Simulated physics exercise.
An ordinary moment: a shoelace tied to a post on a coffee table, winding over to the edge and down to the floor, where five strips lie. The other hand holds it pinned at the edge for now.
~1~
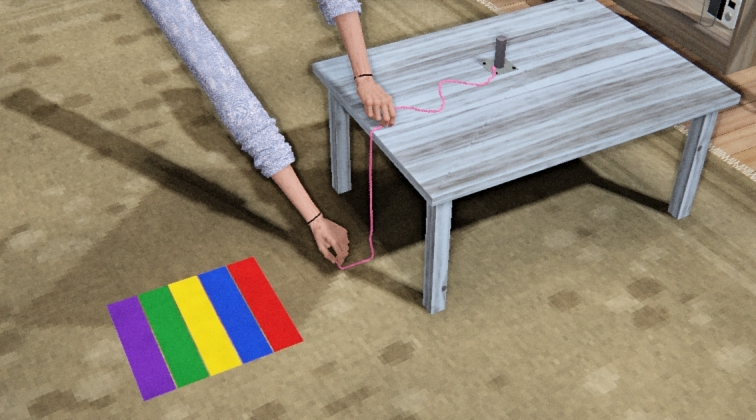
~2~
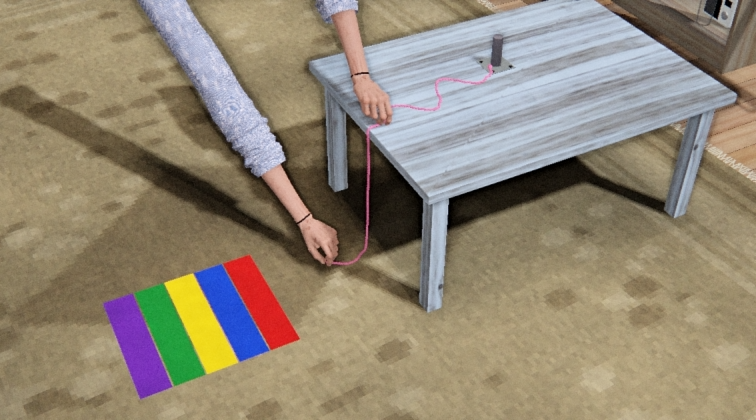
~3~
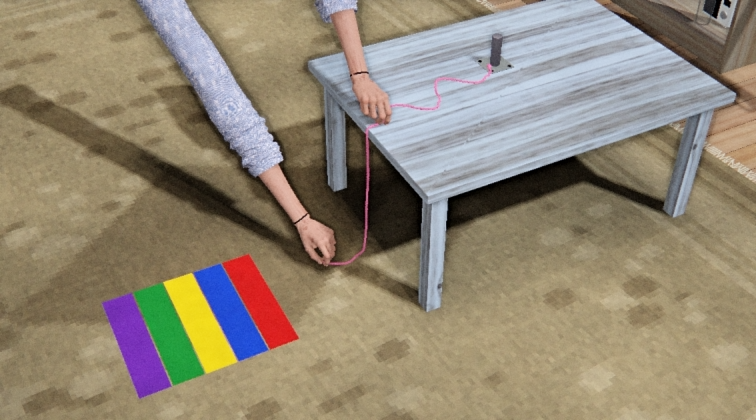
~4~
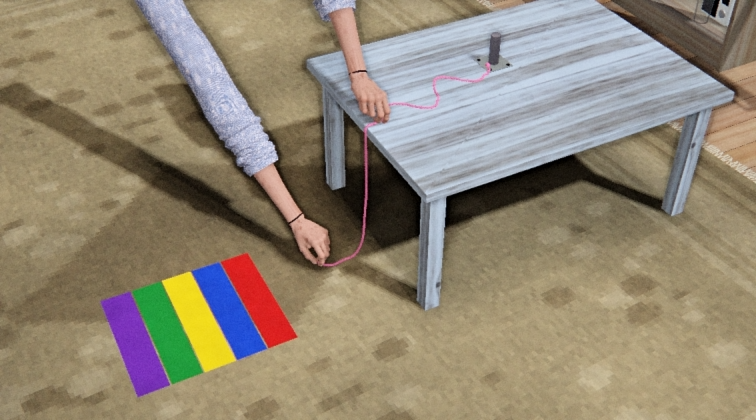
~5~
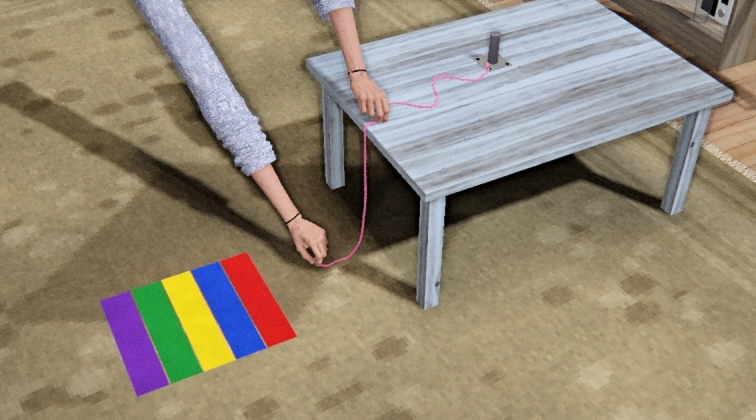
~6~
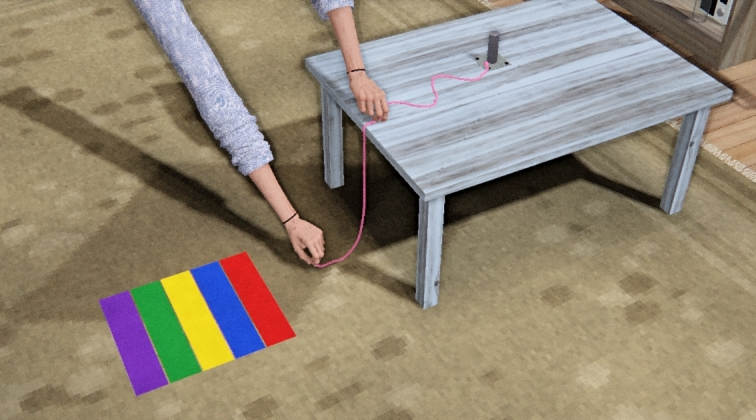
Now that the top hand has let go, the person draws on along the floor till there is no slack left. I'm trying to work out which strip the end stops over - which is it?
It stops over the green one.
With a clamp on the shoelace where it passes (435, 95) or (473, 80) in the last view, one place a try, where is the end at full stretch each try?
(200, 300) and (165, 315).
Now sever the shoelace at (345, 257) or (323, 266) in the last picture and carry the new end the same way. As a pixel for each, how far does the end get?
Taking the tries in order, the answers are (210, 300) and (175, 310).
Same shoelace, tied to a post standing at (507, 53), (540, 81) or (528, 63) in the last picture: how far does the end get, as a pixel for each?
Taking the tries in turn, you get (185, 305), (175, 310) and (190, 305).
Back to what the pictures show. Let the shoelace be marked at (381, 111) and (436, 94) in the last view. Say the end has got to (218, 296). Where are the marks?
Point one: (349, 145); point two: (398, 97).
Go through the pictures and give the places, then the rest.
End (337, 262); red (280, 330); blue (249, 341); yellow (218, 353); green (186, 365); purple (153, 377), in the first picture.
End (326, 262); shoelace through (484, 81) (437, 90) (405, 106) (368, 136) (368, 194) (366, 244), in the second picture.
End (323, 263), in the third picture.
End (318, 262); shoelace through (481, 79) (434, 88) (403, 104) (366, 134) (366, 192) (361, 243), in the fourth picture.
End (315, 262), in the fifth picture.
End (312, 263); shoelace through (480, 78) (433, 87) (401, 103) (364, 132) (364, 191) (356, 243), in the sixth picture.
Soon after, end near (218, 295); over blue.
Then, end near (177, 309); over yellow.
At full stretch, end near (153, 318); over green. It gets as far as the green strip.
